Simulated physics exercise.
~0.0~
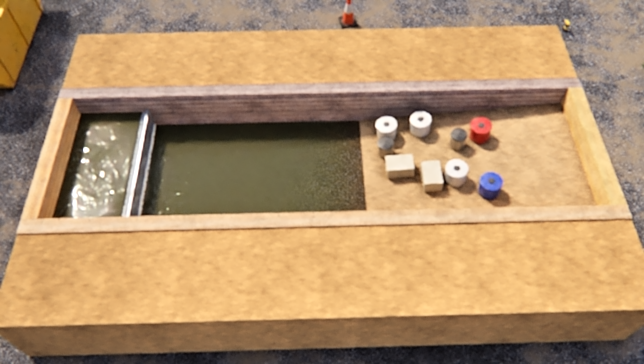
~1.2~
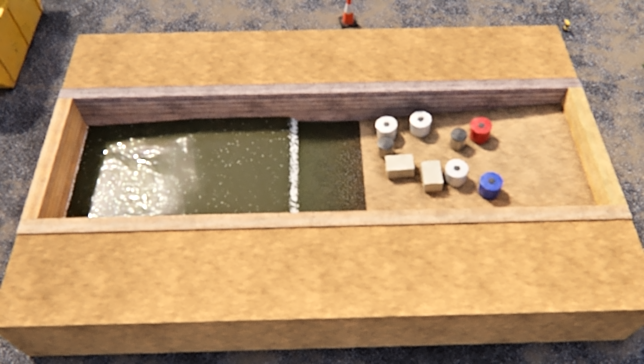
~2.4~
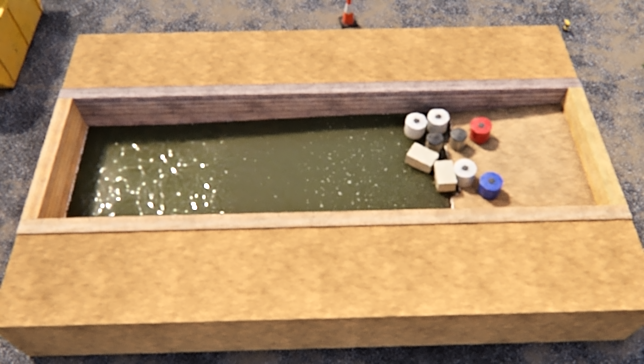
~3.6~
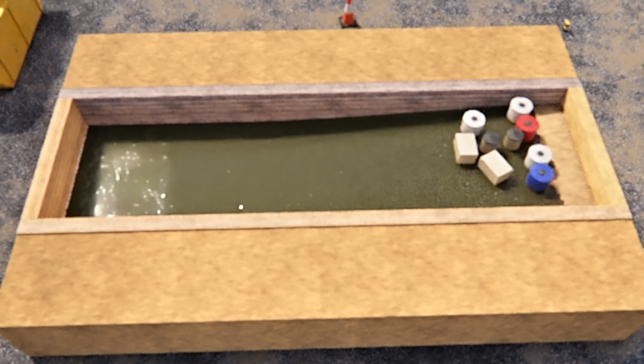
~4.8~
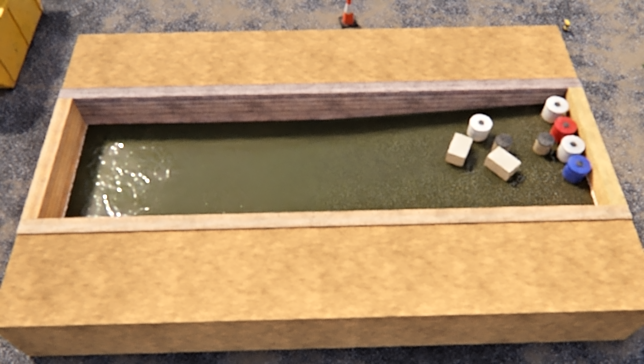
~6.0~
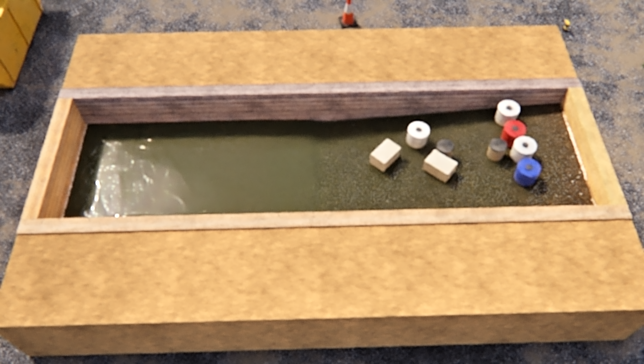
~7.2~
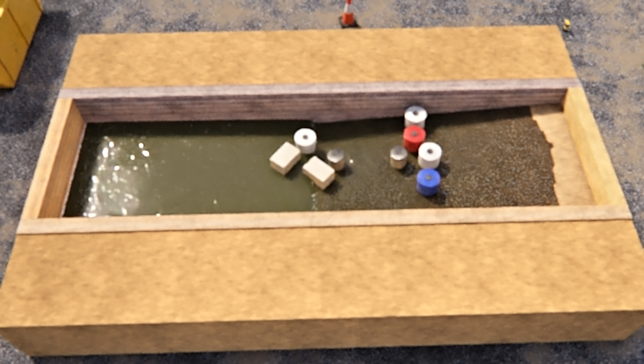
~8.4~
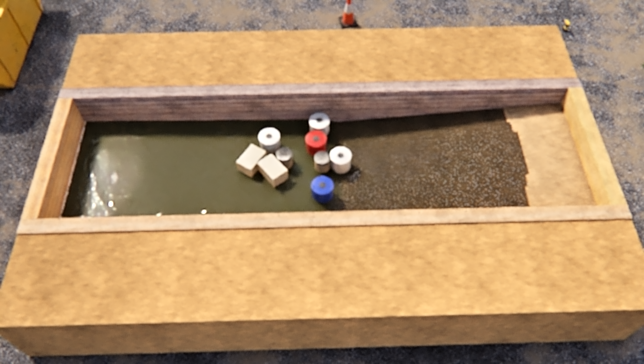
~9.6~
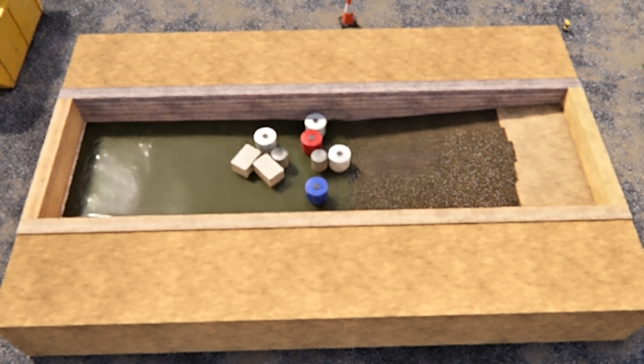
At first, dark water fills the left part of a long wooden trough, with a narrow strip penned behind a board at the far left, while white, red, blue and grey tubs and two pale crates sit on the dry slope at right. The board is gone and a white, foamy front runs rightward. The water reaches the items, nudging the nearest ones, then carries them all up toward the right end. Next it draws back, sweeping them far to the left. Finally they float upright in a loose cluster near the middle, barely drifting, leaving wet slope behind.
